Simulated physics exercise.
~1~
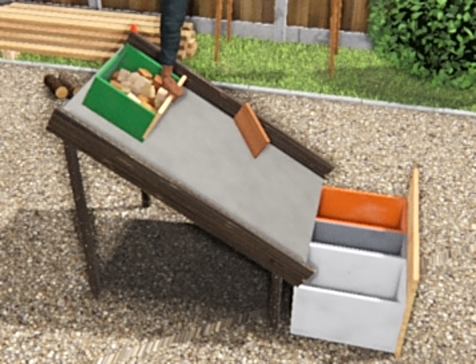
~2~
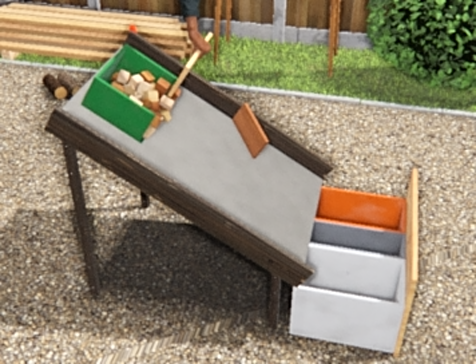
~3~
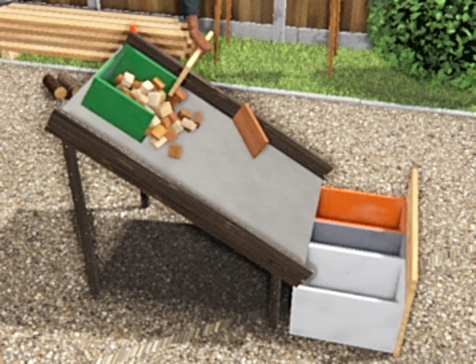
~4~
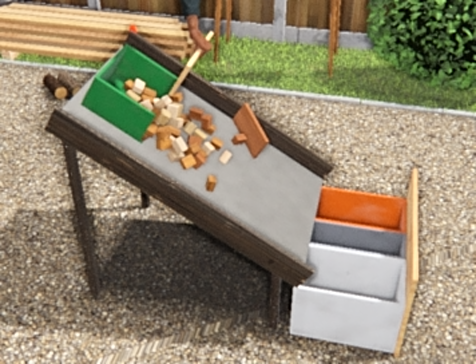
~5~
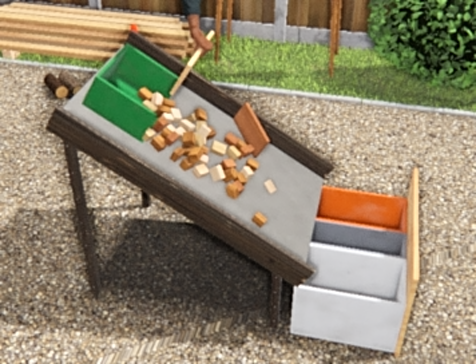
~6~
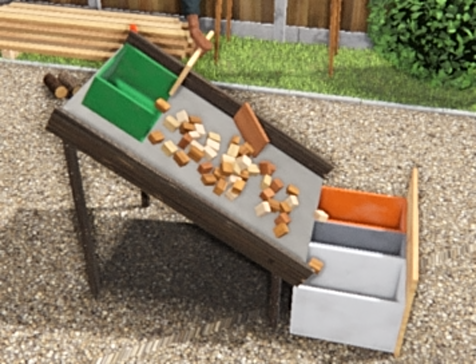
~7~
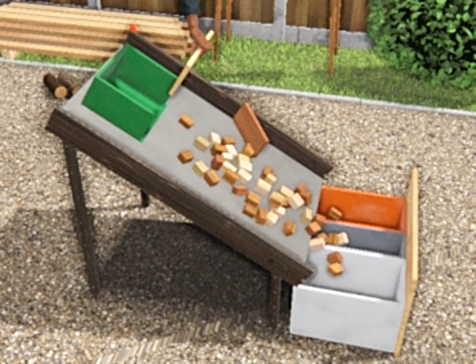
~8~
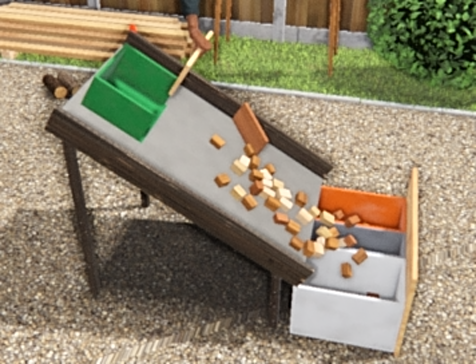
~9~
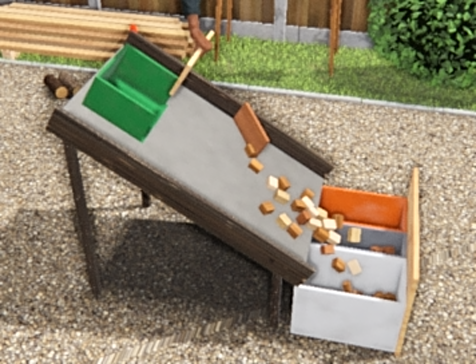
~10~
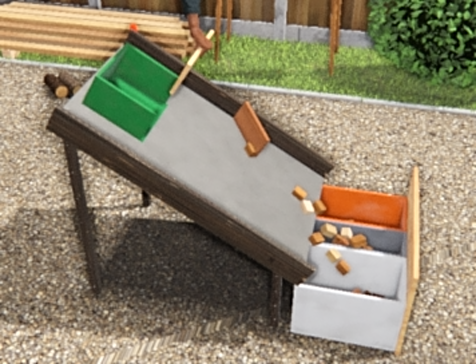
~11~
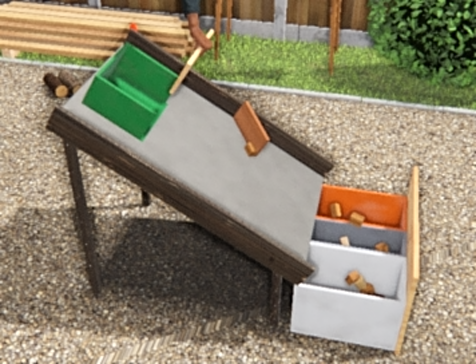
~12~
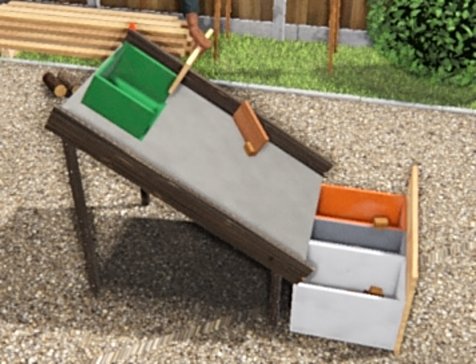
Wooden blocks tumble from a green pen down a sloping table into the totes below.
